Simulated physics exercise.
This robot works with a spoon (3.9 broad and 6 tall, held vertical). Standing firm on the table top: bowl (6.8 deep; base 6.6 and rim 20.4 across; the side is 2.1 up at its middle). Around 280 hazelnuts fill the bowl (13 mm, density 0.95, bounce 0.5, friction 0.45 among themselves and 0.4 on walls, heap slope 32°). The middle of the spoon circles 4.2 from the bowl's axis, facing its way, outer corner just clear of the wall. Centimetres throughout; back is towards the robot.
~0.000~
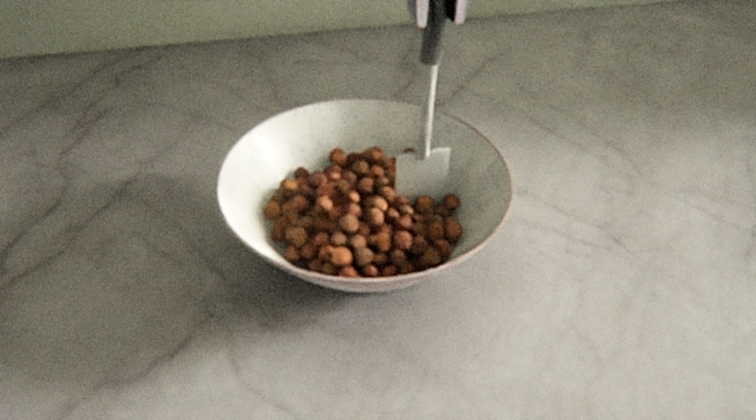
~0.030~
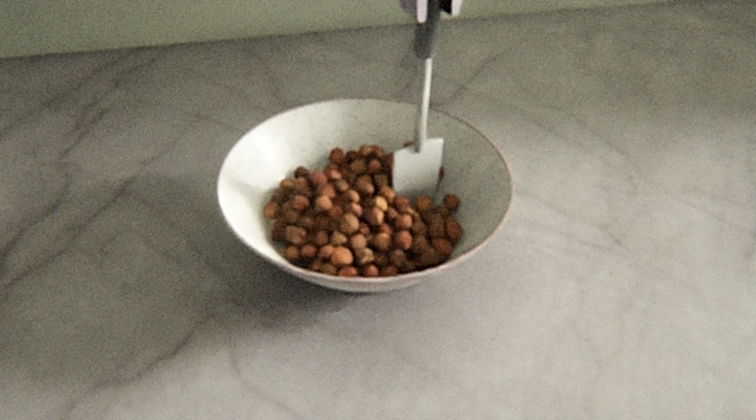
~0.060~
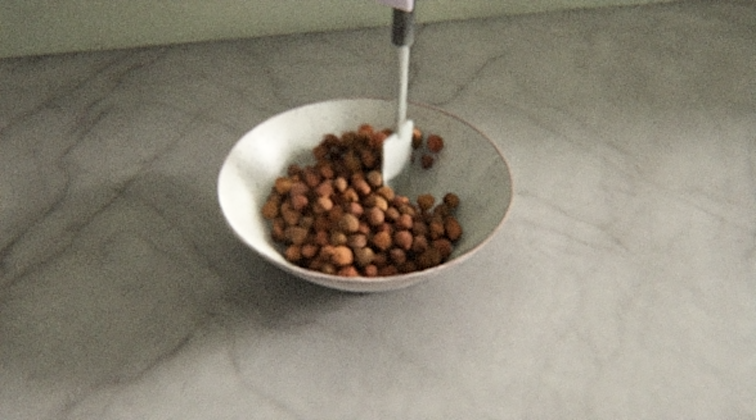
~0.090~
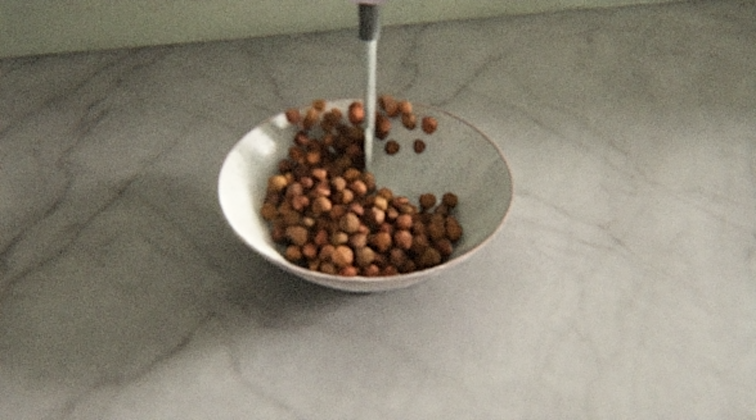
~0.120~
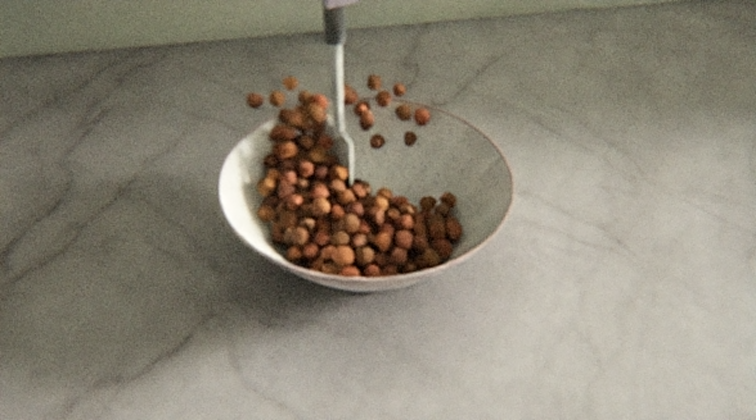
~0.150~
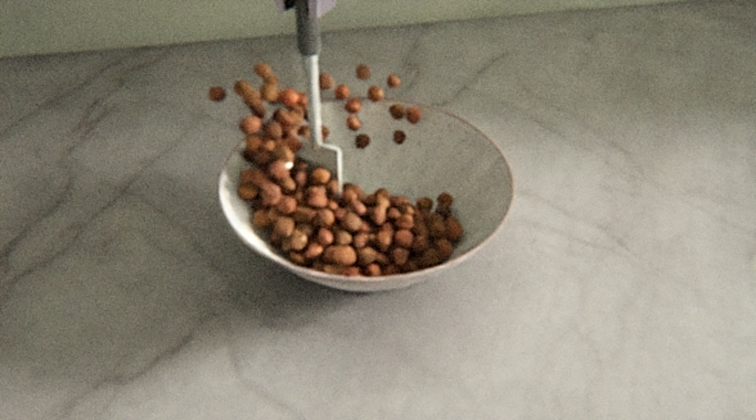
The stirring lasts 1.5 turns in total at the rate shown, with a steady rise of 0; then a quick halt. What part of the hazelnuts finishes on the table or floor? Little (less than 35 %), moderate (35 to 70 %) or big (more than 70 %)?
A moderate share, 35 to 70 %, ends on the table or floor.
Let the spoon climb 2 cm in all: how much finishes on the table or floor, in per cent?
About 30 per cent.
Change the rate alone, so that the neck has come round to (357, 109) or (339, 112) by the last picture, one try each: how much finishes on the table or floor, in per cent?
About 10 and 25 per cent.
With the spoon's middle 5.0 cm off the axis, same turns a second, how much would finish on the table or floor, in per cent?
Then about 45 per cent.
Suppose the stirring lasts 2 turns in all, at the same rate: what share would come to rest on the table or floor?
In that case some 45 per cent.
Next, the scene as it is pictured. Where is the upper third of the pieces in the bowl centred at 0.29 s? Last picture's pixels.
At about (415, 229).
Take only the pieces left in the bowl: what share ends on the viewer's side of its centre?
About 55 per cent.
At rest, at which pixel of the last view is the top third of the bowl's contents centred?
At about (326, 235).
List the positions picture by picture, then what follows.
Spoon neck at (425, 134), 0° round; upper third of the load around (360, 207), from x 270 to 450, top at y 155; 277 in the bowl, in the first picture.
Spoon neck at (420, 127), 12° round; upper third of the load around (361, 205), from x 270 to 450, top at y 150, in the second picture.
Spoon neck at (399, 114), 43° round; upper third of the load around (357, 191), from x 270 to 455, top at y 130, in the third picture.
Spoon neck at (369, 108), 76° round; upper third of the load around (344, 178), from x 270 to 455, top at y 100, in the fourth picture.
Spoon neck at (338, 112), 108° round; upper third of the load around (318, 164), from x 255 to 455, top at y 80; 275 in the bowl, 2 in flight or on the tool, in the fifth picture.
Spoon neck at (315, 125), 140° round; upper third of the load around (287, 159), from x 215 to 455, top at y 70; 270 in the bowl, 7 in flight or on the tool, in the sixth picture.
By 0.29 s, 292° round, highest piece 11 above the table; 225 in the bowl, 12 on the table or floor, 40 in flight or on the tool.
By 0.43 s, 83° round, highest piece 10 above the table; 185 in the bowl, 60 on the table or floor, 32 in flight or on the tool.
By 0.70 s, 180° round, highest piece 7 above the table; 155 in the bowl, 121 on the table or floor, 1 in flight or on the tool.
By 1.40 s, 180° round, highest piece 6 above the table; 155 in the bowl, 122 on the table or floor.
Final count, 155 in the bowl, 122 on the table or floor. That is 44 % on the table or floor.
